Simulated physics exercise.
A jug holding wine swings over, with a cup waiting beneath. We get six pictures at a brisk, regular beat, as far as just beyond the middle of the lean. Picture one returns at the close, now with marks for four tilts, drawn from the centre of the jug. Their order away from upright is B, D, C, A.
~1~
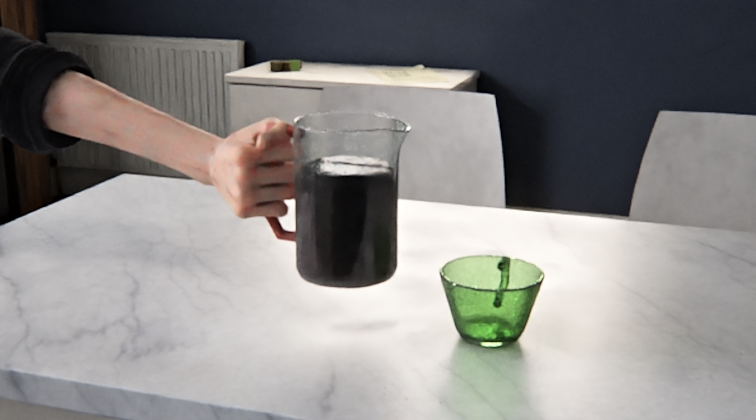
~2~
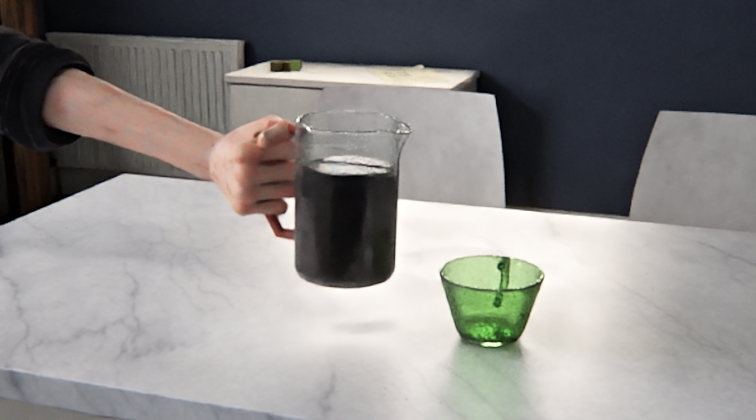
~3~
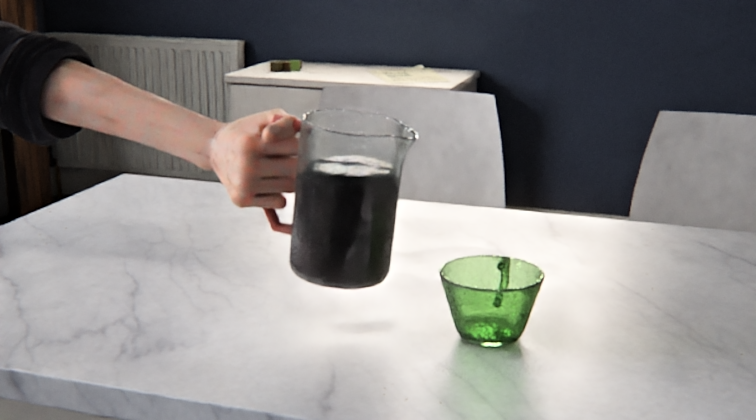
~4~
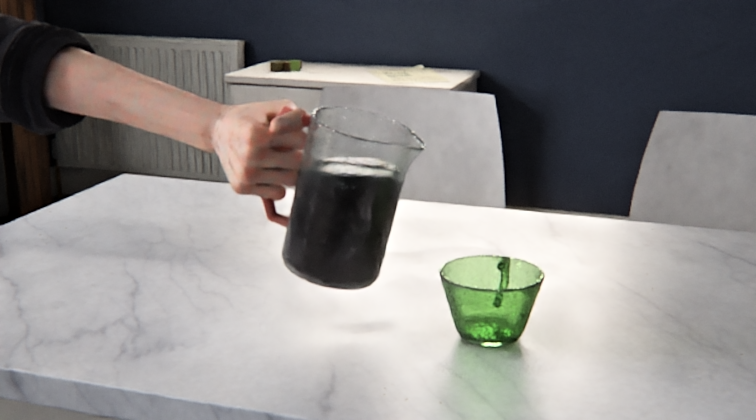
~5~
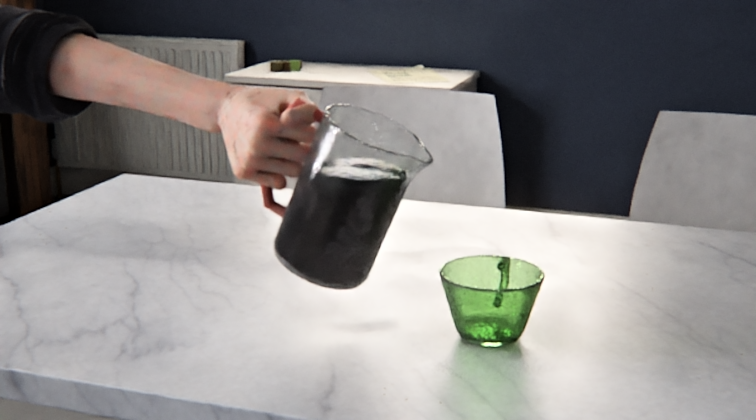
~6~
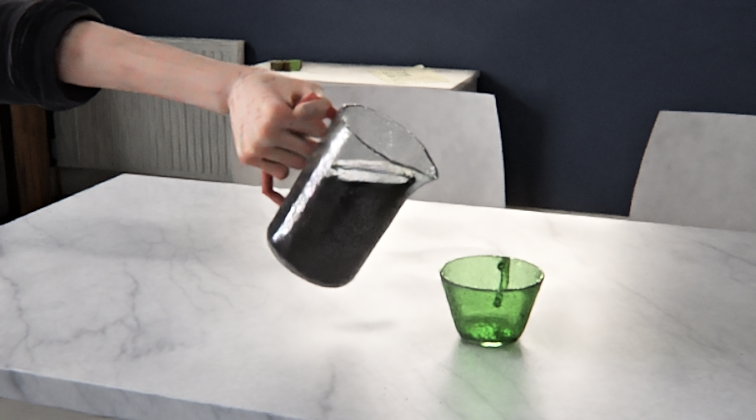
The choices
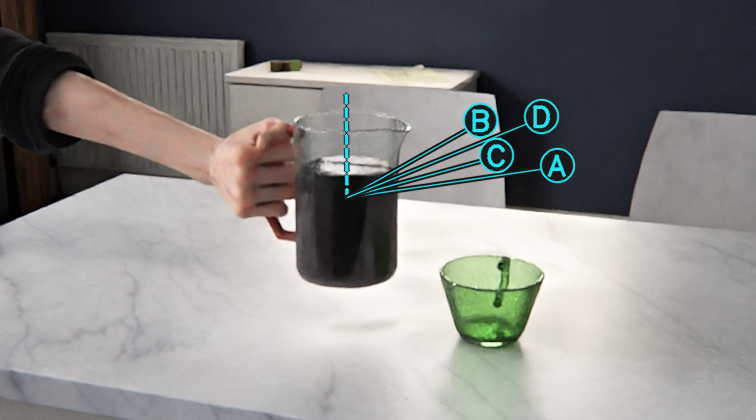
At a white marbled table, a hand held a glass jug of dark liquid upright beside a green cup, then gradually tilted it to the right, with nothing leaving the jug.
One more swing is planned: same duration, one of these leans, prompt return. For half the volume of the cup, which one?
D is best.
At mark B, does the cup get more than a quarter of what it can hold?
Yes, it does.
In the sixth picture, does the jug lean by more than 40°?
No, it does not.
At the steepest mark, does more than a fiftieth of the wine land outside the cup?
Yes.
On the marked copy, A at (540, 169); B at (466, 130); C at (480, 161); D at (526, 123).
Choosing A, the cup ends with about 79 % of what it can hold; 11 % of the wine is spilt.
Choosing B, the cup ends with about 30 % of what it can hold.
Choosing C, the cup ends with about 66 % of what it can hold; 5 % of the wine is spilt.
Choosing D, the cup ends with about 46 % of what it can hold.
